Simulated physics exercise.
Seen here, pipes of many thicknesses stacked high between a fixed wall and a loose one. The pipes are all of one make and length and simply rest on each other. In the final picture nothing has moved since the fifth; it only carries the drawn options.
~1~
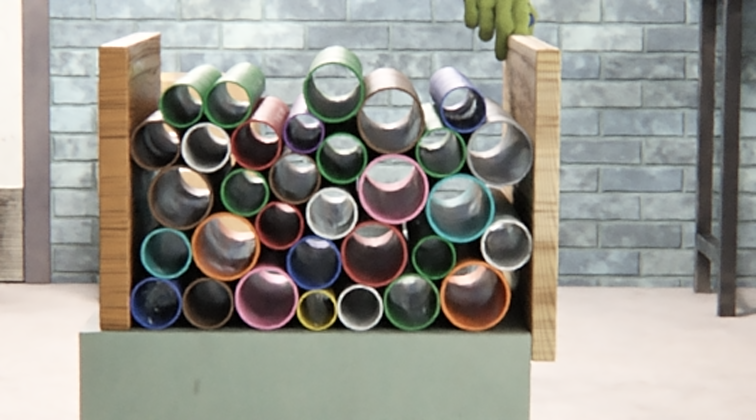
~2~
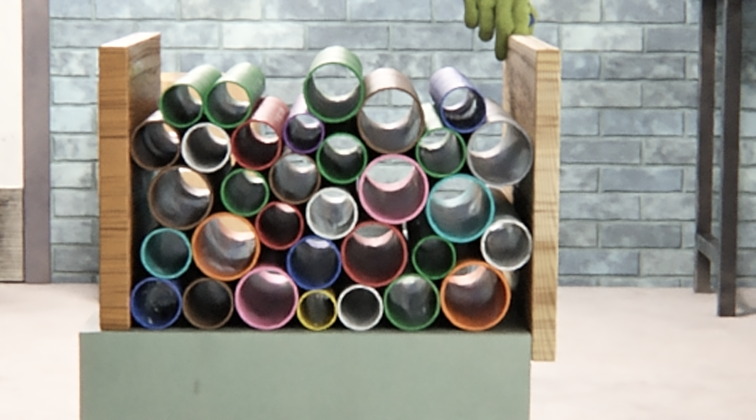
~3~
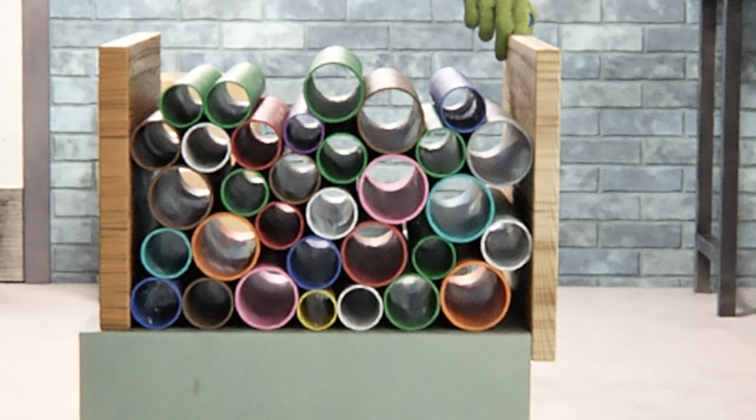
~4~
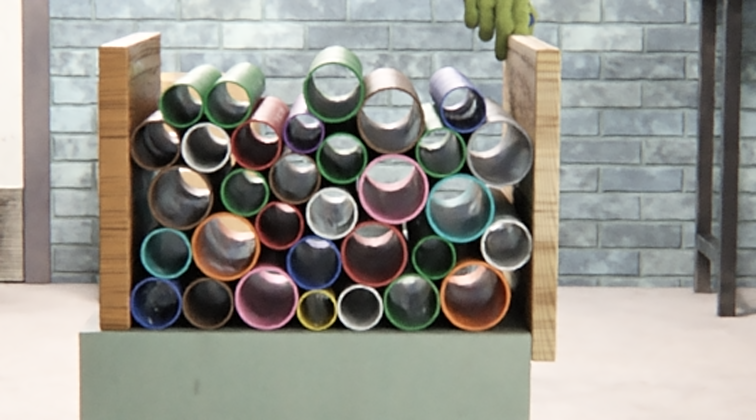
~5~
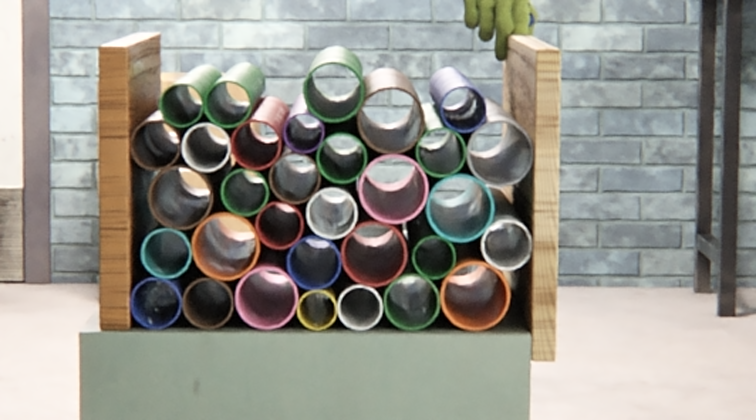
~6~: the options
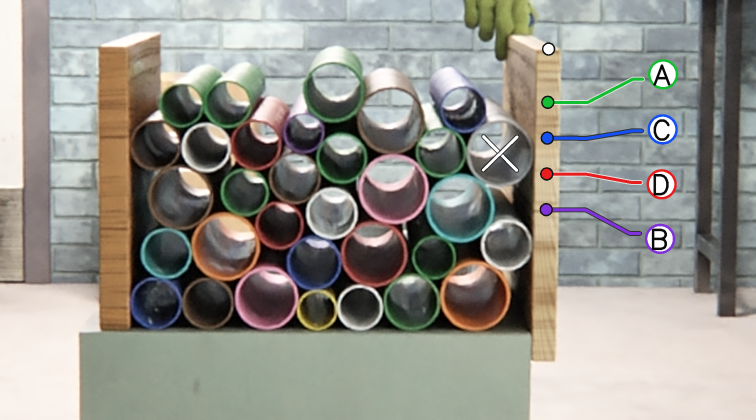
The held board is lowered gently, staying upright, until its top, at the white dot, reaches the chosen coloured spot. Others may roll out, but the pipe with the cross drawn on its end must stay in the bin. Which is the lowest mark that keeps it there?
Stop at B.
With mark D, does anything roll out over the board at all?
No.
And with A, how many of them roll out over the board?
With A, none.
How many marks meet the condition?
The number is four.
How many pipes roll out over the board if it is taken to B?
At B the number is none.
On the copy, A at (548, 103); B at (546, 210); C at (547, 138); D at (547, 174); the cross at (500, 153); the white dot at (549, 49).
On B. First, top of the board (534, 126).
Then, top of the board (533, 208).
Finally, top of the board (533, 208), none out over the board, the crossed one still inside.
By contrast, A keeps the crossed one inside; C keeps the crossed one inside; D keeps the crossed one inside.
